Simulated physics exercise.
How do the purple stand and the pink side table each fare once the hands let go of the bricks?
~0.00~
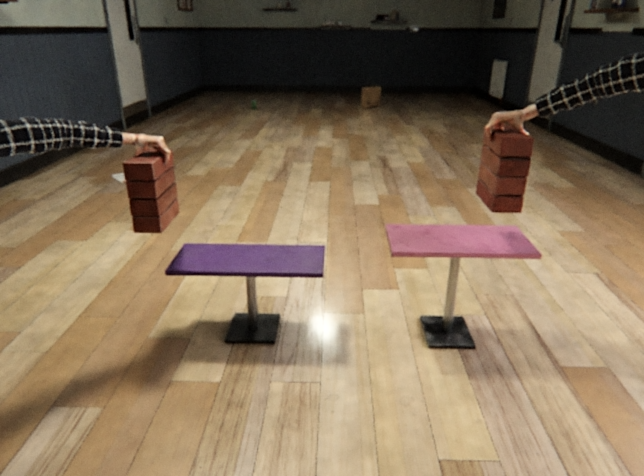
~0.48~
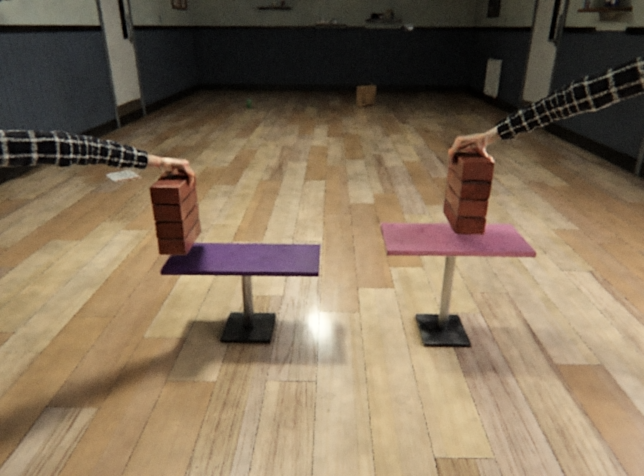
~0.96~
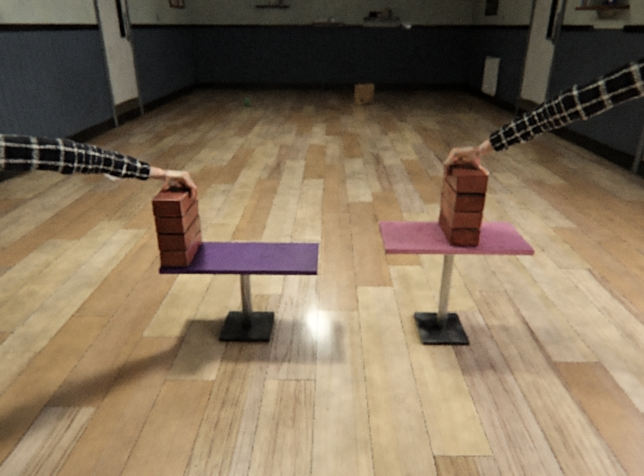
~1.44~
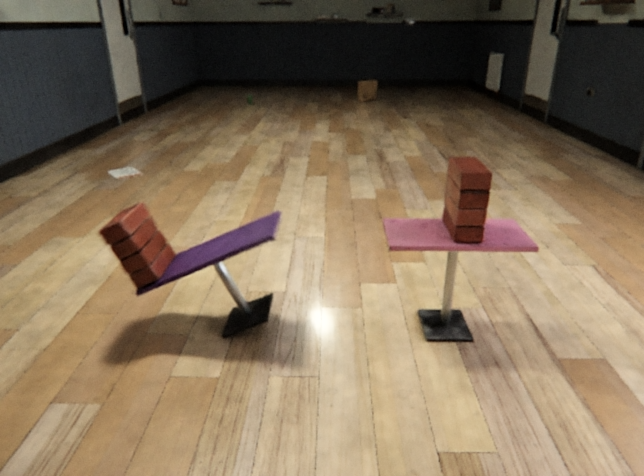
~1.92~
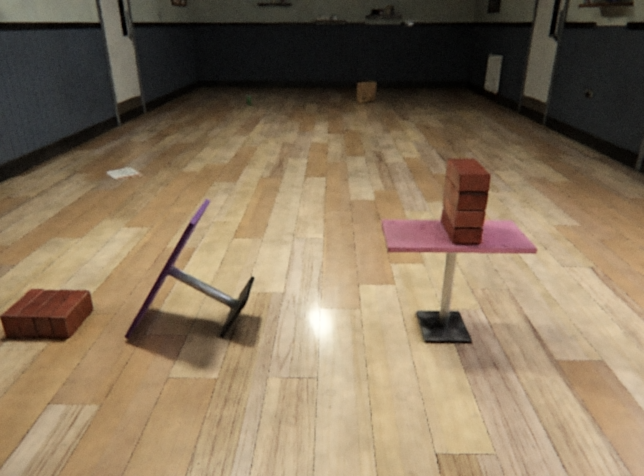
The purple stand tips over to the left and its bricks end up on the floor. The pink side table stays flat on its foot with the bricks still stacked on top.
